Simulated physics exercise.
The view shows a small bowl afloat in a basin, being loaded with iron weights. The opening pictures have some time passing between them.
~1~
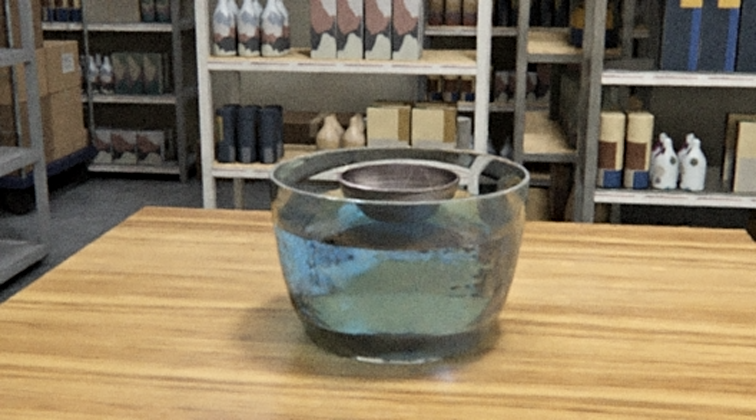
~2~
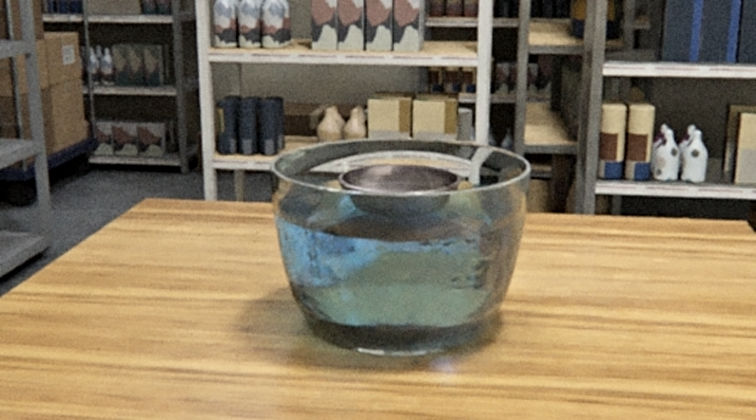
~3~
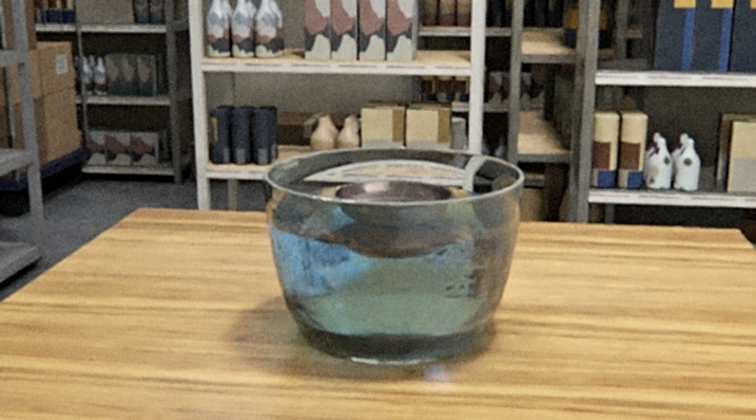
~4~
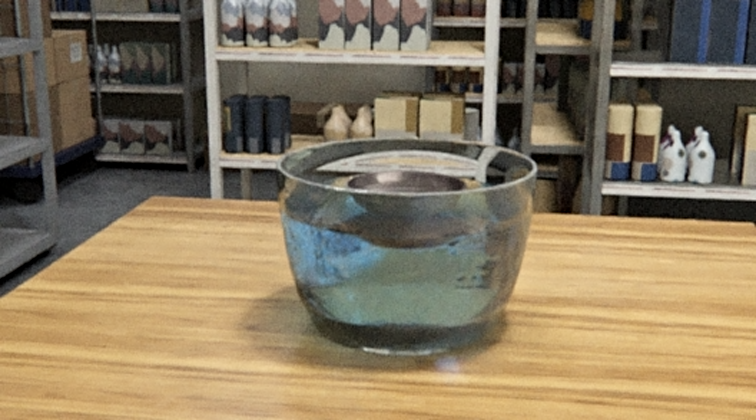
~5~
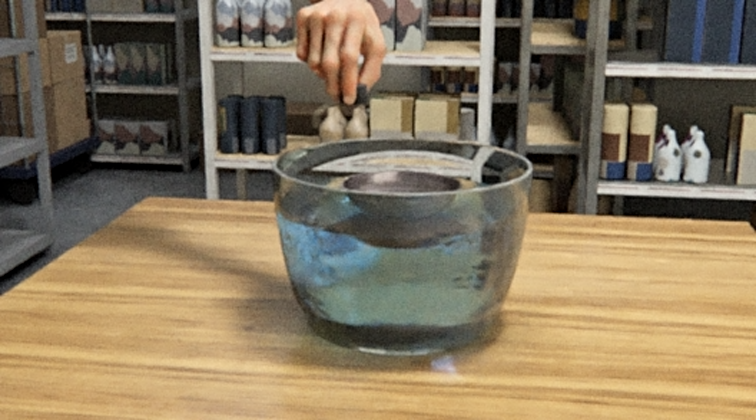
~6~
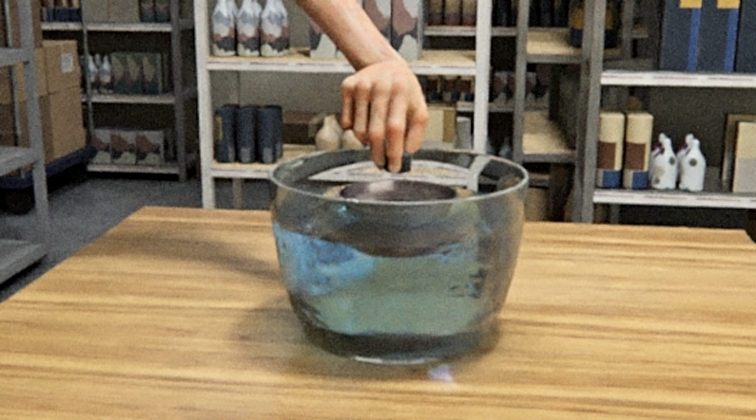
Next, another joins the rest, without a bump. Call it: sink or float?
Float.
Shortly, the iron weight is in and the small bowl dips.
Then, it steadies; about a fifth of its side above the surface.
At the finish, the small bowl floats; about a fifth of its side above the surface.
